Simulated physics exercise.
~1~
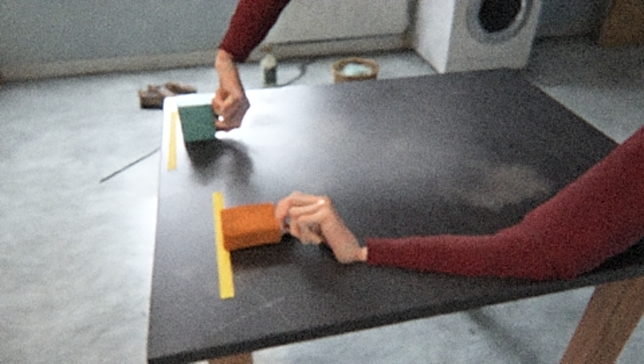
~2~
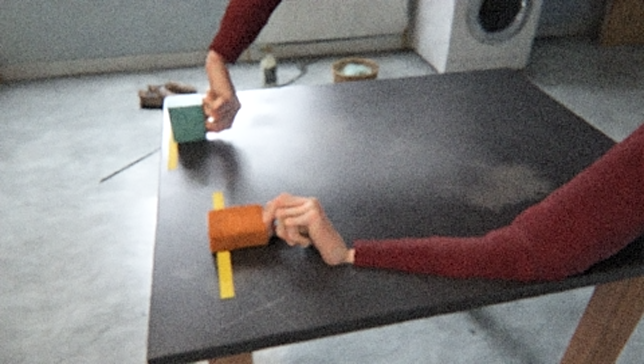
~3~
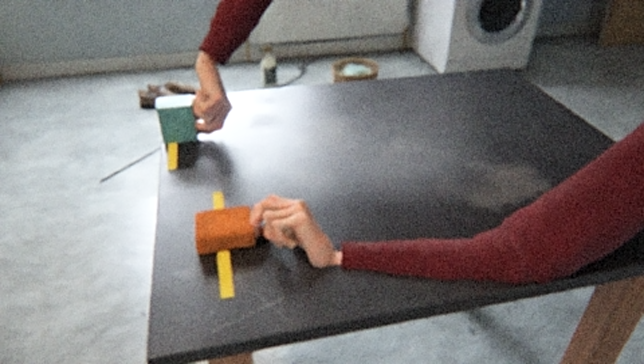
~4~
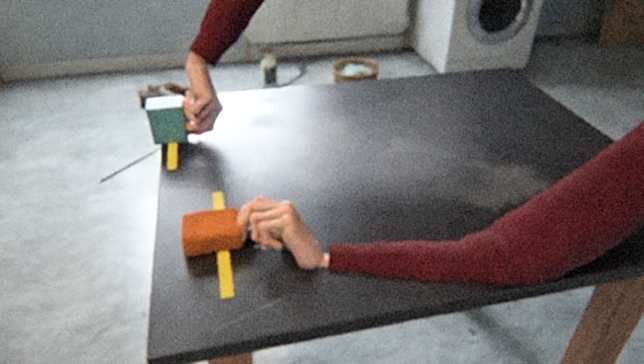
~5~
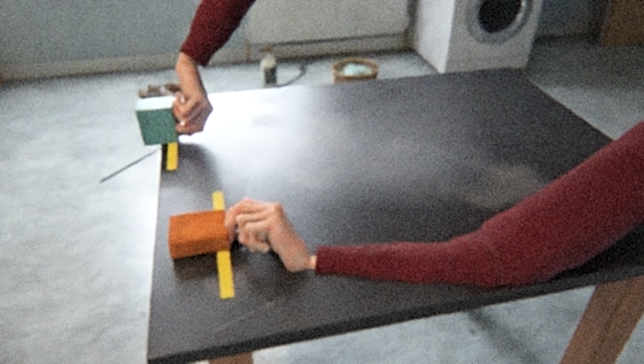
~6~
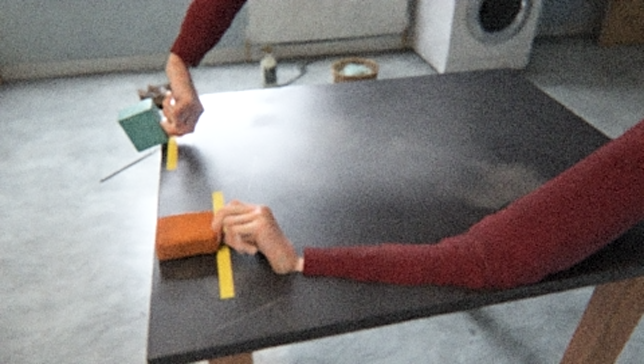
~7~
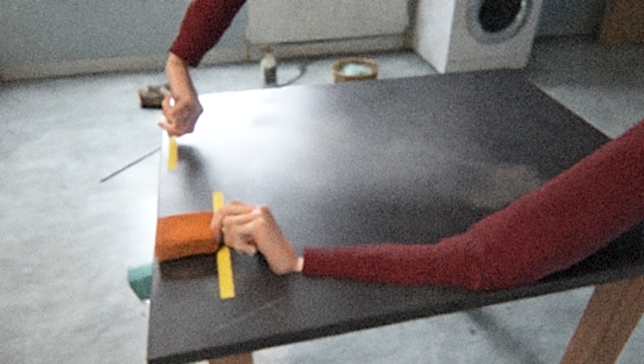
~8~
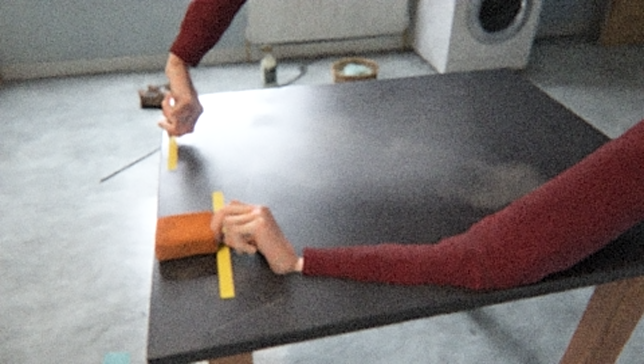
Two hands in dark red sleeves slowly pushed a turquoise block and an orange sponge left across a dark table, past strips of yellow tape, until the block tipped over the edge and fell toward the floor while the sponge stayed on the table.
